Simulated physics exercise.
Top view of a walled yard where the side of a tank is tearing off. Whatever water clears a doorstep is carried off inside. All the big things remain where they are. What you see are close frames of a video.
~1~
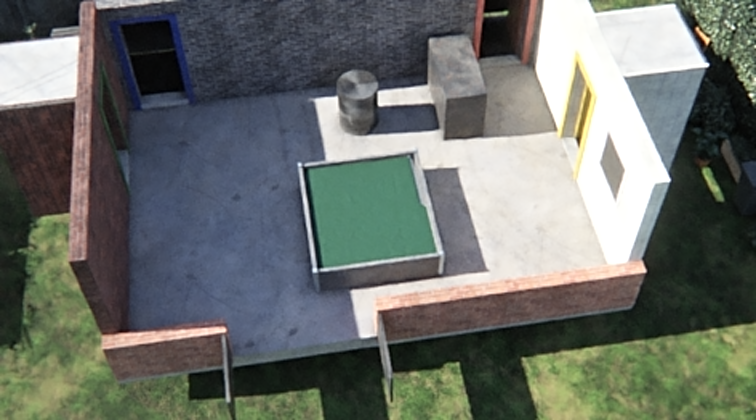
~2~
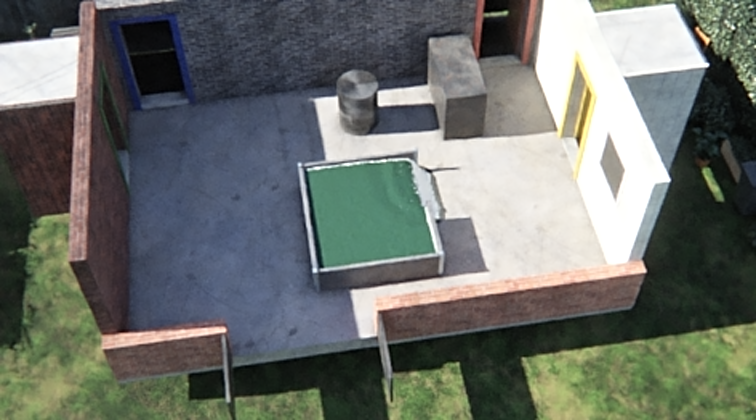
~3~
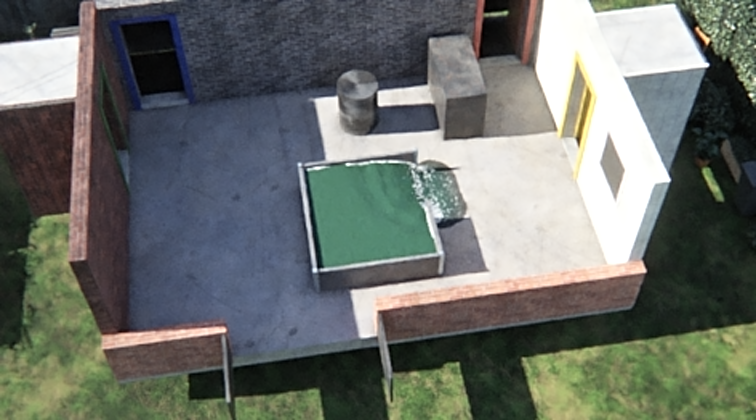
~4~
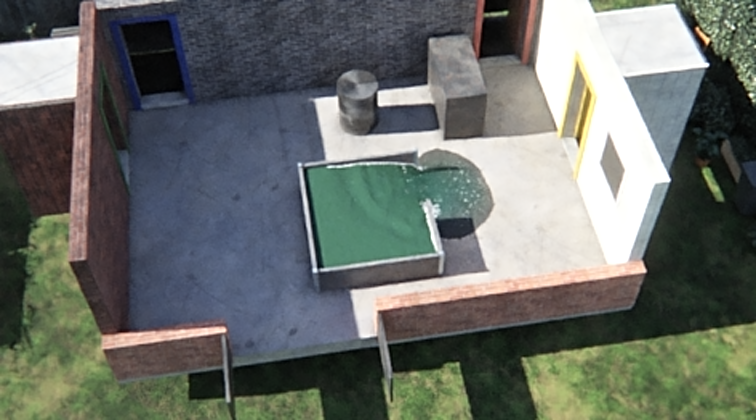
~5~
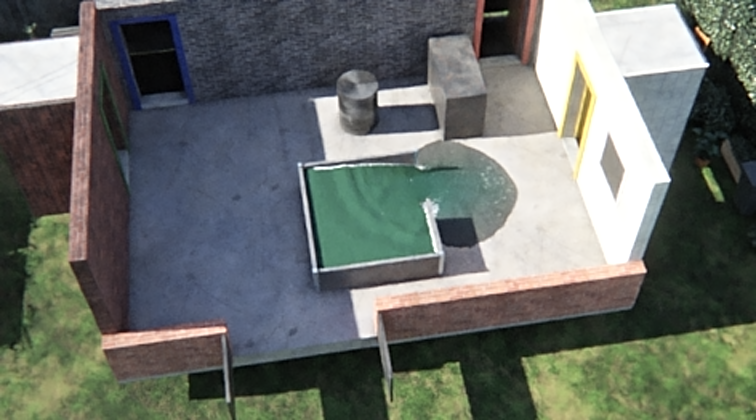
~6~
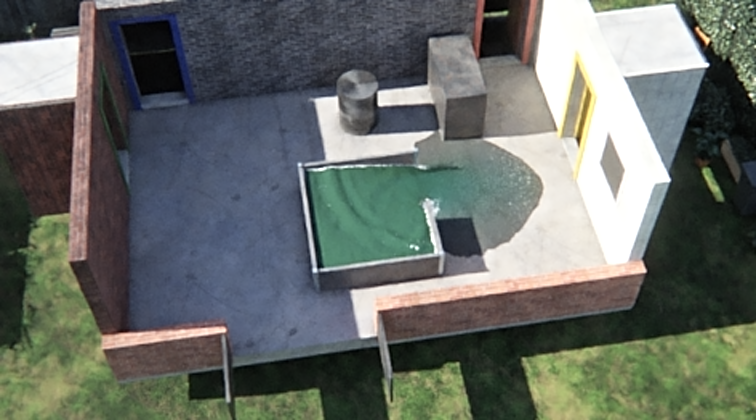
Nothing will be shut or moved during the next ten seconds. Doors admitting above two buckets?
Red door above, blue door not above, green door not above, yellow door above.
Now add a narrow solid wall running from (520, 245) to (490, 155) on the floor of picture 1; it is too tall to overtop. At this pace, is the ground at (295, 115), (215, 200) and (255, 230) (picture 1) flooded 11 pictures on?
Taking the points in the order given, they are high and dry, high and dry and high and dry.
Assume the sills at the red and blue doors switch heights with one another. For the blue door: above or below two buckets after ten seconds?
My guess is that blue doesn't reach the mark.
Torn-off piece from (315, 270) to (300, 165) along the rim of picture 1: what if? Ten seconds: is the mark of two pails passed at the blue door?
The blue door ends up above.
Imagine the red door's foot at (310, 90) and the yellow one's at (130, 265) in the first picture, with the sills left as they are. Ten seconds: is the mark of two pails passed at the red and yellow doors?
Going through them, I find the red door escapes flooding and the yellow door escapes flooding.
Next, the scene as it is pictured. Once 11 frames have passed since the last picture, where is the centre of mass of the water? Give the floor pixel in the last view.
About (426, 209).
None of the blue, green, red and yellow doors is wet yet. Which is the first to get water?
That would be the door marked yellow.
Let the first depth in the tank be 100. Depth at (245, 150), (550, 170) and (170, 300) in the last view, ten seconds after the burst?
Respectively 2, 16 and 2 per cent.
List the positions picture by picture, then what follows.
Still water in the tank at (368, 211), in the first frame.
Water pours out at (420, 191) and has run to (437, 220), in the second frame.
Water pours out at (420, 192) and has run to (460, 214), in the third frame.
The front is at (488, 205), out from the gap at (420, 192), in the fourth frame.
The front is at (512, 193), out from the gap at (420, 192), in the fifth frame.
The front is at (538, 187), out from the gap at (420, 191), in the sixth frame.
A moment on, water covers 20 % of the floor; the red door not reached, the blue door not reached, the green door not reached, the yellow door under two buckets in.
Next, water covers 25 % of the floor; the red door not reached, the blue door not reached, the green door not reached, the yellow door over two buckets in.
Then, water covers 30 % of the floor; the red door under two buckets in, the blue door not reached, the green door not reached, the yellow door far over two buckets in.
Later, water covers 45 % of the floor; the red door over two buckets in, the blue door not reached, the green door not reached, the yellow door far over two buckets in.
In the end, water covers 55 % of the floor; the red door far over two buckets in, the blue door not reached, the green door not reached, the yellow door far over two buckets in.
